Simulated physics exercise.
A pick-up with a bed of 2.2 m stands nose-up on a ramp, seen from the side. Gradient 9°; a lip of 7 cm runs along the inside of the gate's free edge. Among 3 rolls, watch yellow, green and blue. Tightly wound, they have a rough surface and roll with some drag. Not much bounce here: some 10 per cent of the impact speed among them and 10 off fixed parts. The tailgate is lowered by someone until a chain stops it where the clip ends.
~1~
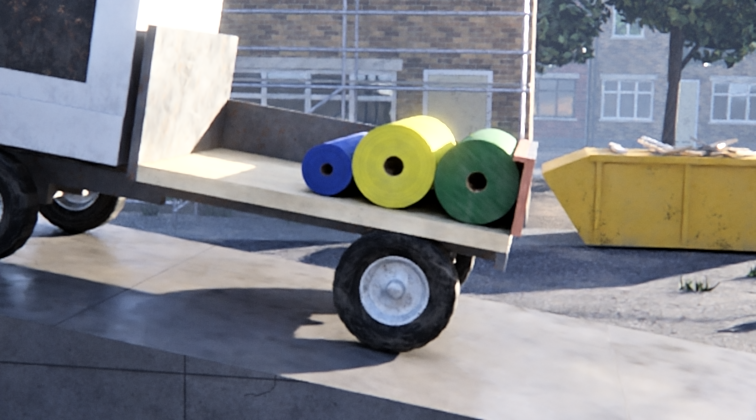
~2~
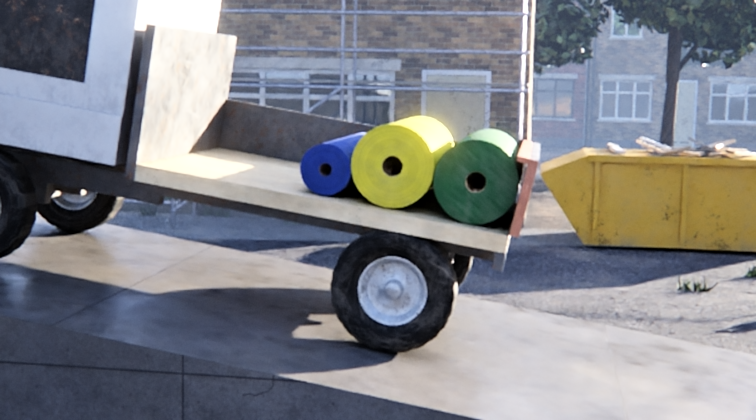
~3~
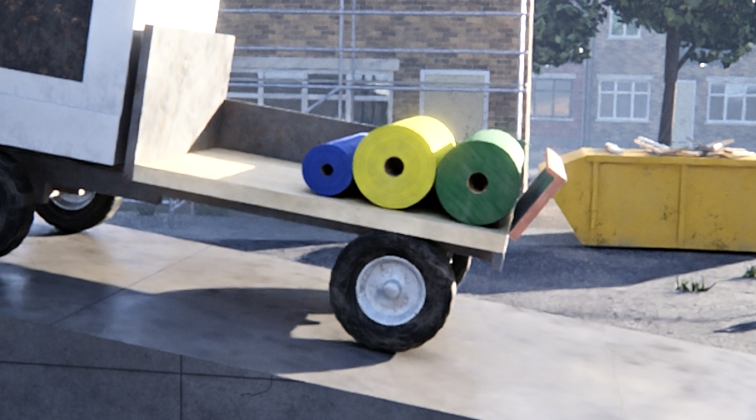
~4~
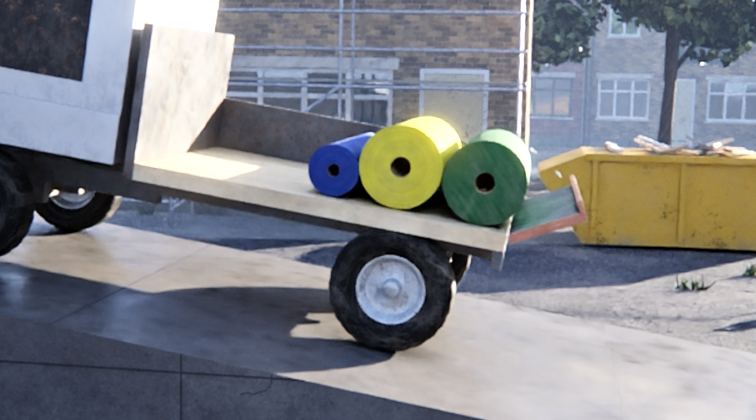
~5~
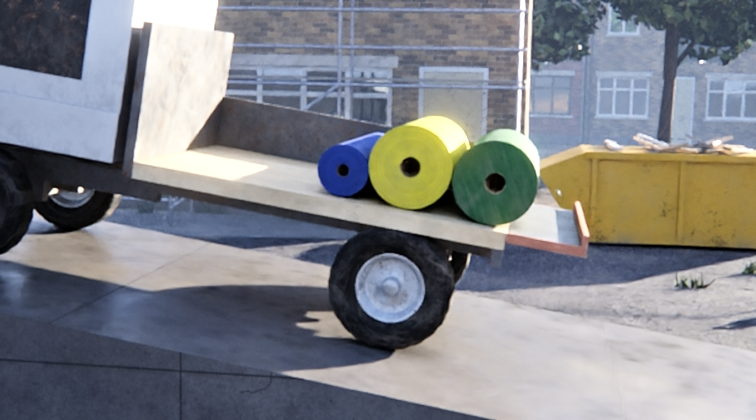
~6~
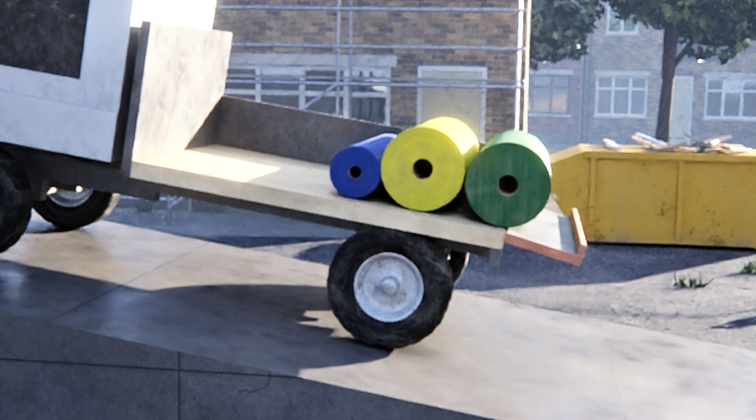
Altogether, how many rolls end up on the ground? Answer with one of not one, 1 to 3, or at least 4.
Answer: 1 to 3.
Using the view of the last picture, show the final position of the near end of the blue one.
(563, 218).
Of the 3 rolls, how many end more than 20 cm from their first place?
The tally comes to 3.
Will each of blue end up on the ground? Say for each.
For that one, blue is restrained.
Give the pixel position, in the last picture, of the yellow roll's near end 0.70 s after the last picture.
Roughly at (504, 184) in the last picture.
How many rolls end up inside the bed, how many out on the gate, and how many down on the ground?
The split comes out as 0, 1 and 2.
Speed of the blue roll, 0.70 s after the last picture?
Reading: Roughly 0.5 m/s.
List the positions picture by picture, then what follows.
In the first frame, yellow (394, 166), green (477, 182), blue (326, 170); gate 81° above level, tip at (530, 162); 3 of the 3 make up the bottom layer on the bed.
In the second frame, yellow (392, 166), green (476, 182), blue (325, 170); gate 77° above level, tip at (533, 163).
In the third frame, yellow (394, 167), green (478, 183), blue (327, 170); gate 53° above level, tip at (560, 180).
In the fourth frame, yellow (401, 167), green (485, 183), blue (333, 170); gate 19° above level, tip at (583, 217).
In the fifth frame, yellow (410, 167), green (495, 183), blue (343, 171); gate 8° below level, tip at (582, 252).
In the sixth frame, yellow (423, 169), green (508, 185), blue (355, 172); gate 16° below level, tip at (578, 260).
Then, 0.7 s past the sixth picture, yellow is on the bed, 5 cm short of the hinge, rolling right; green is on the gate, 45 cm past the hinge, rolling right; blue is on the bed, 45 cm short of the hinge, rolling right; 0 of 3 are out.
Then, 1.7 s past the sixth picture, yellow is dropping off the gate; green is out on the ground; blue is on the gate, 25 cm past the hinge, rolling right; 2 of 3 are out.
Finally (3.3 s after the last picture), yellow is off the vehicle; green is off the vehicle; blue is on the gate, 30 cm past the hinge; 2 of 3 are out.
